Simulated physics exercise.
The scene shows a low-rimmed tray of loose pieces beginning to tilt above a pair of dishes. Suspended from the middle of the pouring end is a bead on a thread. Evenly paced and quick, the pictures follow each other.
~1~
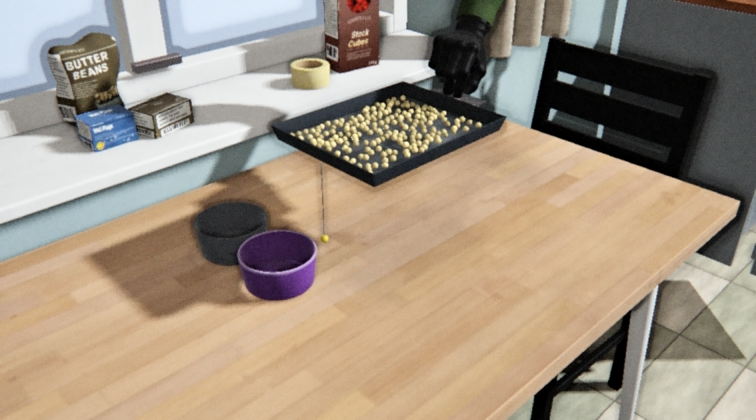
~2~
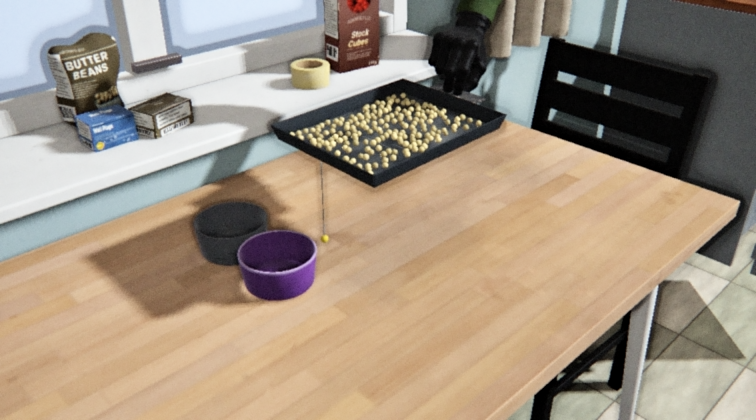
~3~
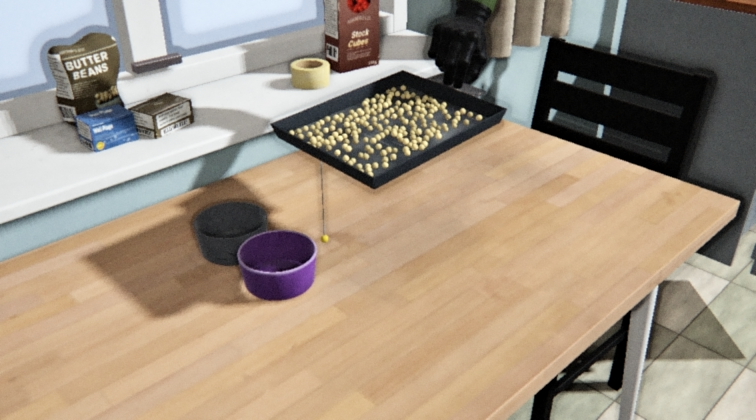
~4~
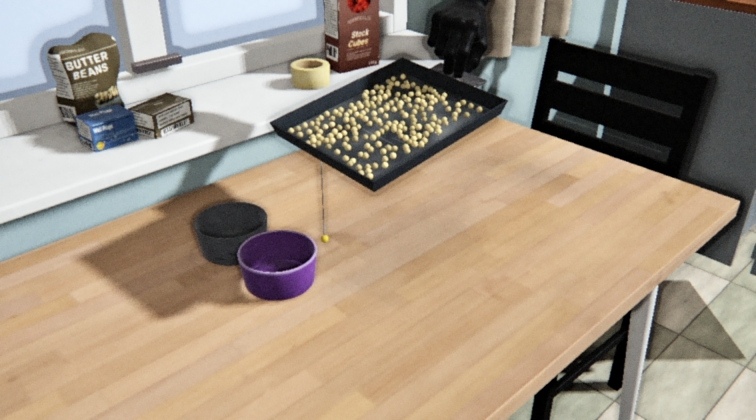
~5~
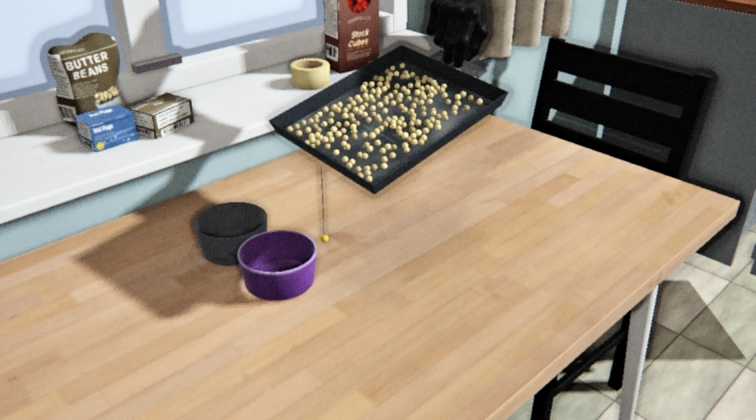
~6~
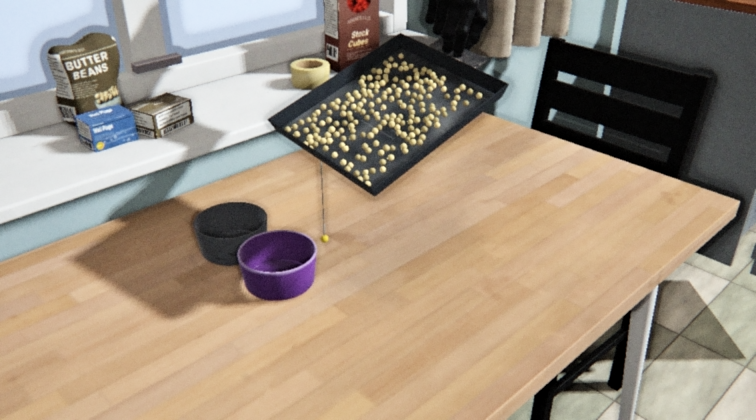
A black-gloved hand tilts a dark tray of soya beans above two small dishes.
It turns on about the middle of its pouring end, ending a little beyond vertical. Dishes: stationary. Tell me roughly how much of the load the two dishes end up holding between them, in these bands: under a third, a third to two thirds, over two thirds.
Between them they hold under a third of it.
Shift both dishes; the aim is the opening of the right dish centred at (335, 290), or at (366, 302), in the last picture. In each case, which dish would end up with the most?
Well, the first time it's the one placed on the right, and the second time it's the one placed on the right.
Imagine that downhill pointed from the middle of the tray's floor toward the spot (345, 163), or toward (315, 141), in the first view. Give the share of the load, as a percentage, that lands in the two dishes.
Near 20 % and, after that, 30 %.
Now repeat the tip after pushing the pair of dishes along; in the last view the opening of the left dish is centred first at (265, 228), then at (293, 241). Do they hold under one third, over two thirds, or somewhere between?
In order: Less than a third, then beyond two thirds.
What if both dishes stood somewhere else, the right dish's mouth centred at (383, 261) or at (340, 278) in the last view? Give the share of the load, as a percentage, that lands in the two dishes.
50 % and 80 %.
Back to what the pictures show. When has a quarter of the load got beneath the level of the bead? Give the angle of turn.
Around 75° of tilt.
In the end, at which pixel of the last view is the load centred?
(362, 337).
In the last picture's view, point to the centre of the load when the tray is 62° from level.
Mark it at roughly (363, 185) in the final frame.
Shortly afterwards, tray tipped steeply; the bulk on the tray; only a few outside both; a little in the air.
Next, tray tipped past a quarter turn; a little on the tray; the bulk outside both; near a quarter in the air.
Some moments later, tray tipped past a quarter turn; the whole lot outside both.
In the end, tray tipped past a quarter turn; none at all in the right dish; none at all in the left dish; the whole lot outside both.
